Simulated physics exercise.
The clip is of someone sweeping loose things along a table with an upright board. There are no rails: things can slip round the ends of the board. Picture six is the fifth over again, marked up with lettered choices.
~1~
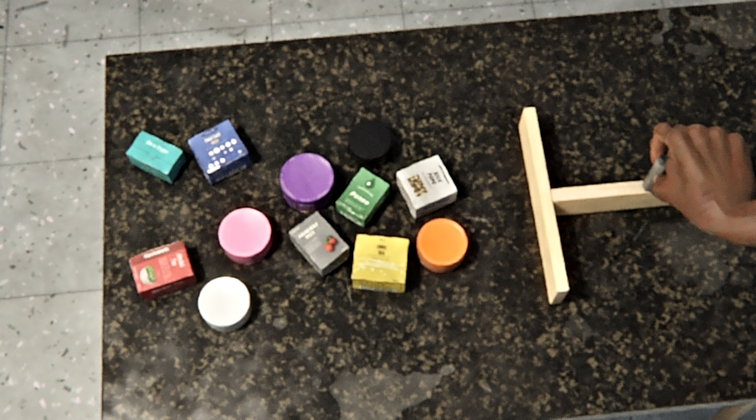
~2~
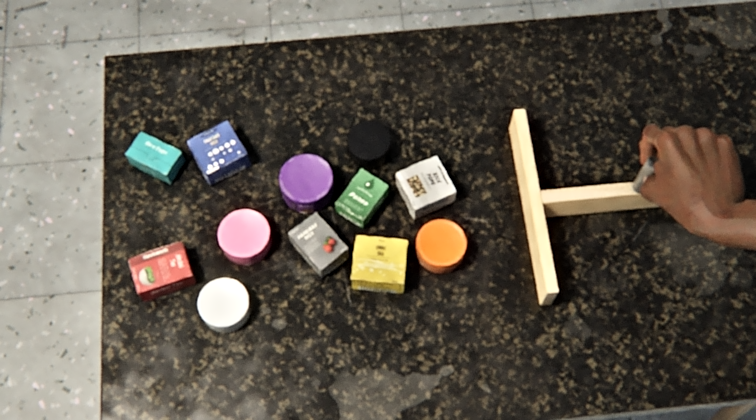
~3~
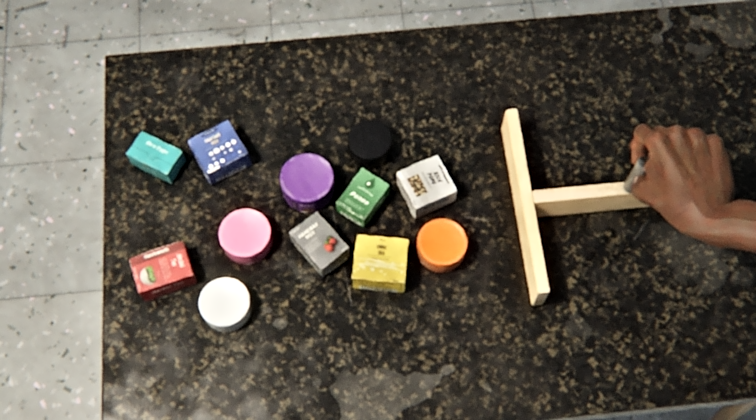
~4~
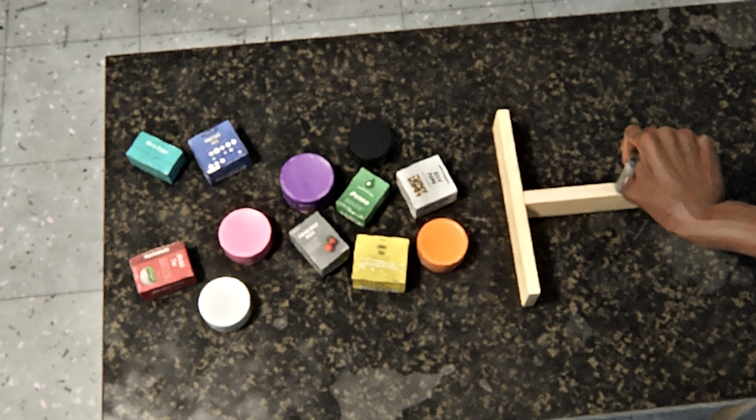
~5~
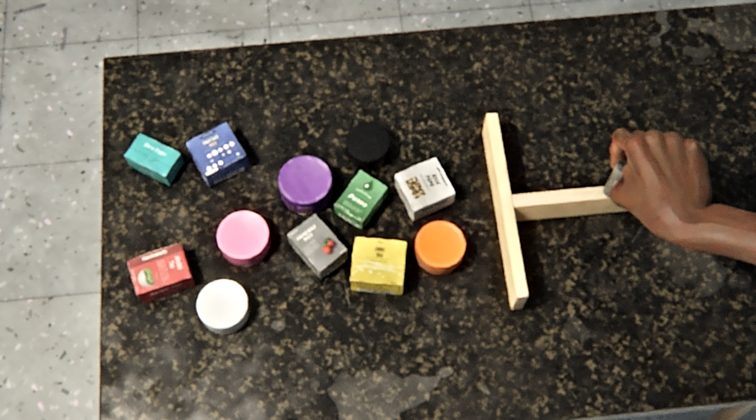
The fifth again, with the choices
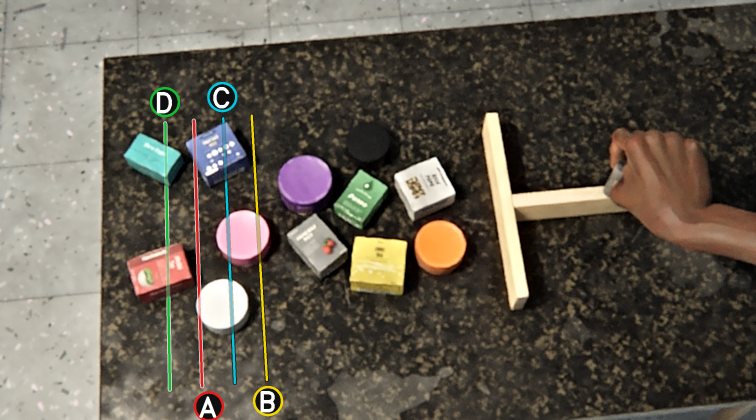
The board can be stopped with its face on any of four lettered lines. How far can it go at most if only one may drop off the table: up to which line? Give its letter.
It can go as far as C.
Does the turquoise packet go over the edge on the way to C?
No.
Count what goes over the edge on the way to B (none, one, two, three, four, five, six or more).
In all, none.
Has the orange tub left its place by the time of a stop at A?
Yes.
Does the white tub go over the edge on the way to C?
No.
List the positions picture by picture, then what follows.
In the first picture, board (546, 196); orange tub (442, 246); black pot (370, 144).
In the second picture, board (536, 197); white box (425, 188).
In the third picture, board (528, 197); turquoise packet (157, 158).
In the fourth picture, board (518, 198); grey box (320, 245).
In the fifth picture, board (507, 201); blue packet (218, 155); green box (361, 200); yellow box (379, 266).
On the marked copy, A at (198, 246); B at (259, 240); C at (229, 243); D at (168, 249).
Taking C. A third of the way, board (407, 210); yellow box (341, 276); purple tub (288, 188).
Two thirds of the way, board (306, 220); red packet (145, 280); pink jar (191, 250).
When it is over, board (229, 227); red packet (104, 304); pink jar (115, 252); none fallen.
As for the rest, A drops four; B is within the limit but short; D drops seven.
